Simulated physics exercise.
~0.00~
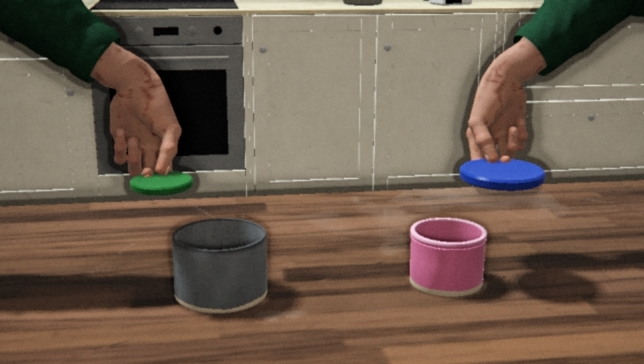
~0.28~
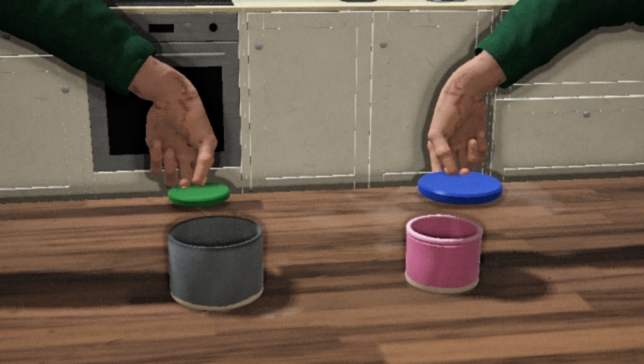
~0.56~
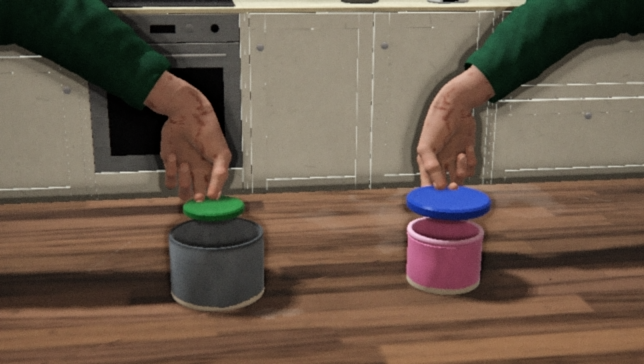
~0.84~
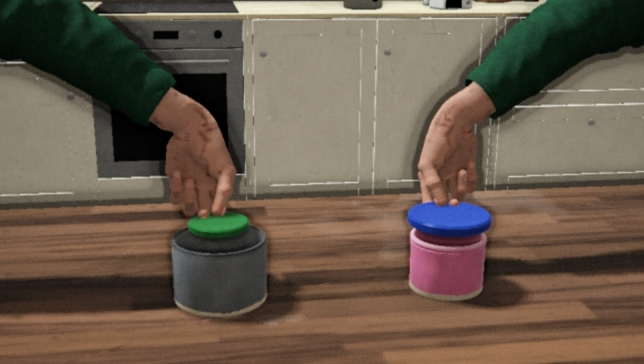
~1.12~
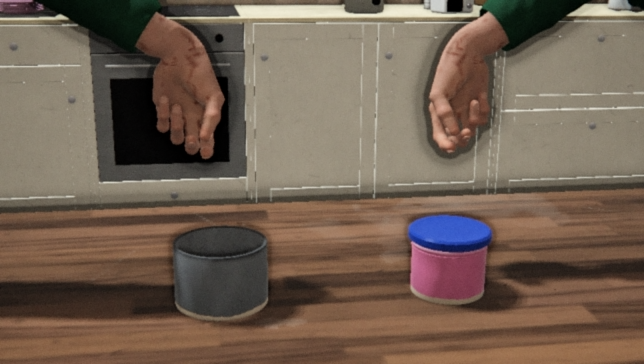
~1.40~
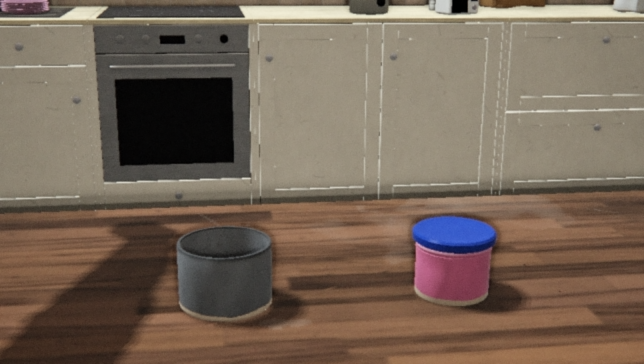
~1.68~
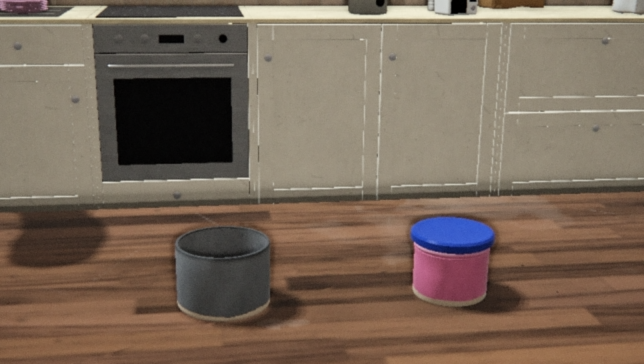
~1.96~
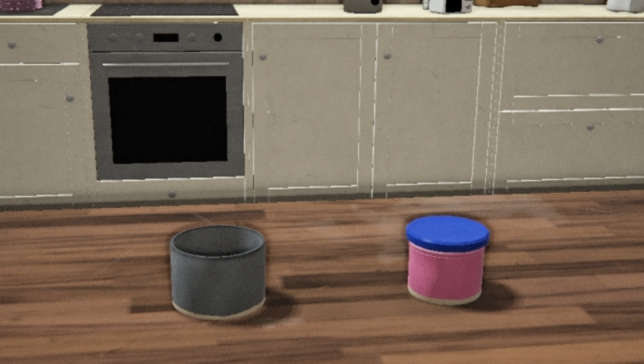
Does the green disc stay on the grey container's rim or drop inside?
The green disc drops inside the grey container, unlike the blue lid, which covers the opening of the pink one.
